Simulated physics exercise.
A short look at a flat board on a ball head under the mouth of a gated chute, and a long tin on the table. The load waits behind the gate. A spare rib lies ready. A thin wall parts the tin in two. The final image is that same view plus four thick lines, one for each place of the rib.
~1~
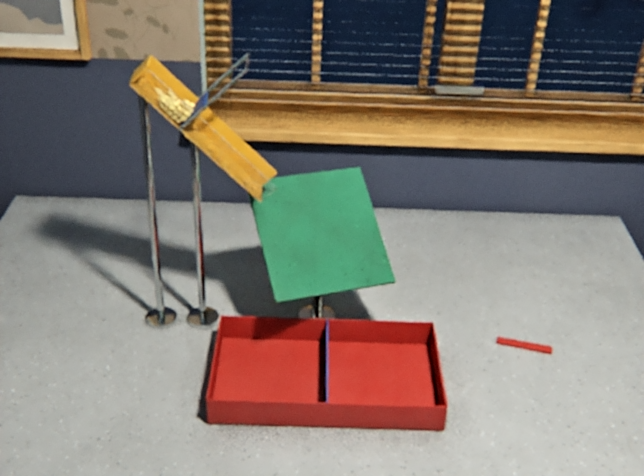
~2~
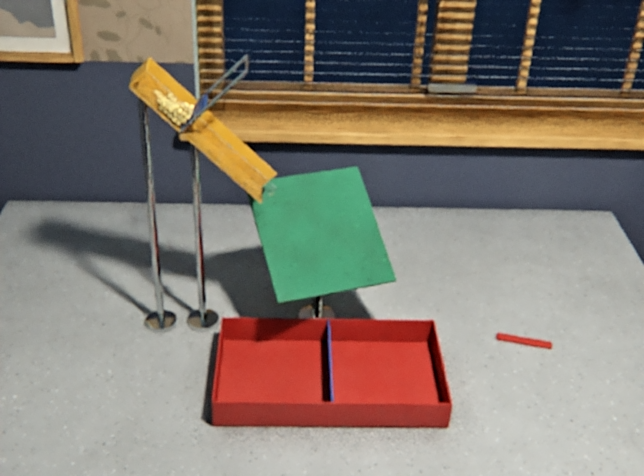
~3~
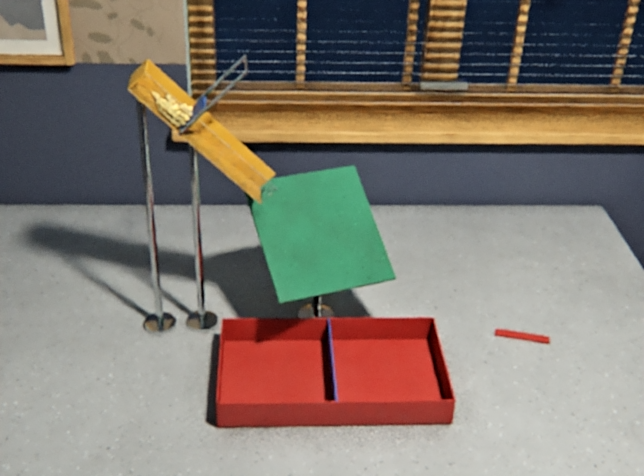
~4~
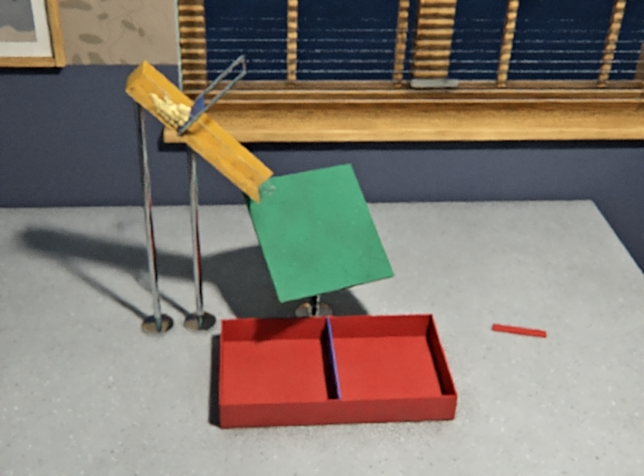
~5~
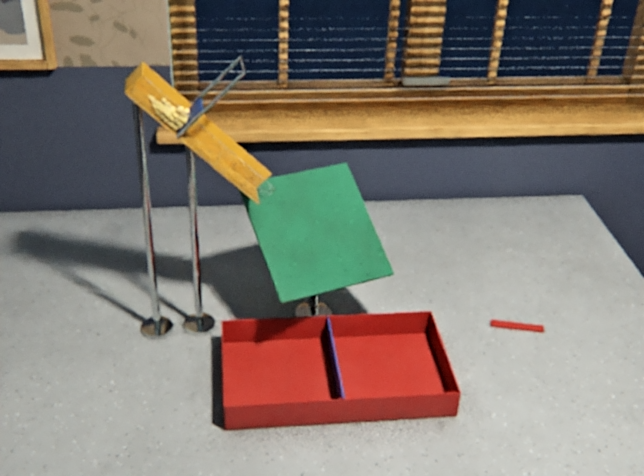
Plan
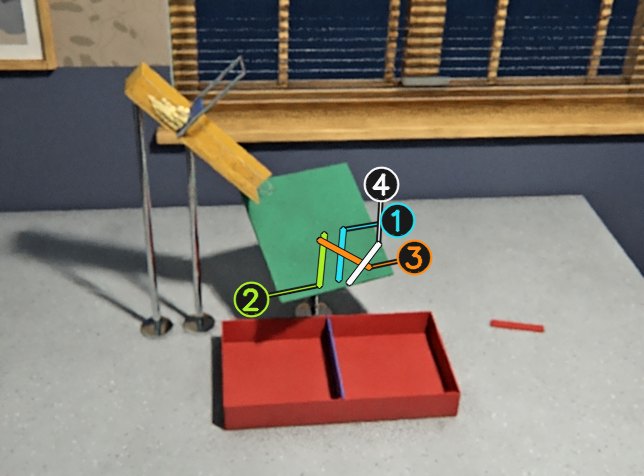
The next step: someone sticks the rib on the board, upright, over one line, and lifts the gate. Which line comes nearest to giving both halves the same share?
1 is best.
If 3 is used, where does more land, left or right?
The right half.
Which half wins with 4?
The right half.
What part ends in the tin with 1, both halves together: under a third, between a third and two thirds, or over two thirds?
It is over two thirds.
On the marked copy, line 1 from (343, 229) to (338, 279); line 2 from (324, 234) to (319, 285); line 3 from (320, 240) to (369, 267); line 4 from (378, 244) to (349, 282).
With 1, of what is caught, about half in the left half, about half in the right.
With 2, of what is caught, most in the left half, about a quarter in the right.
With 3, of what is caught, a small part in the left half, most in the right.
With 4, of what is caught, a small part in the left half, most in the right.
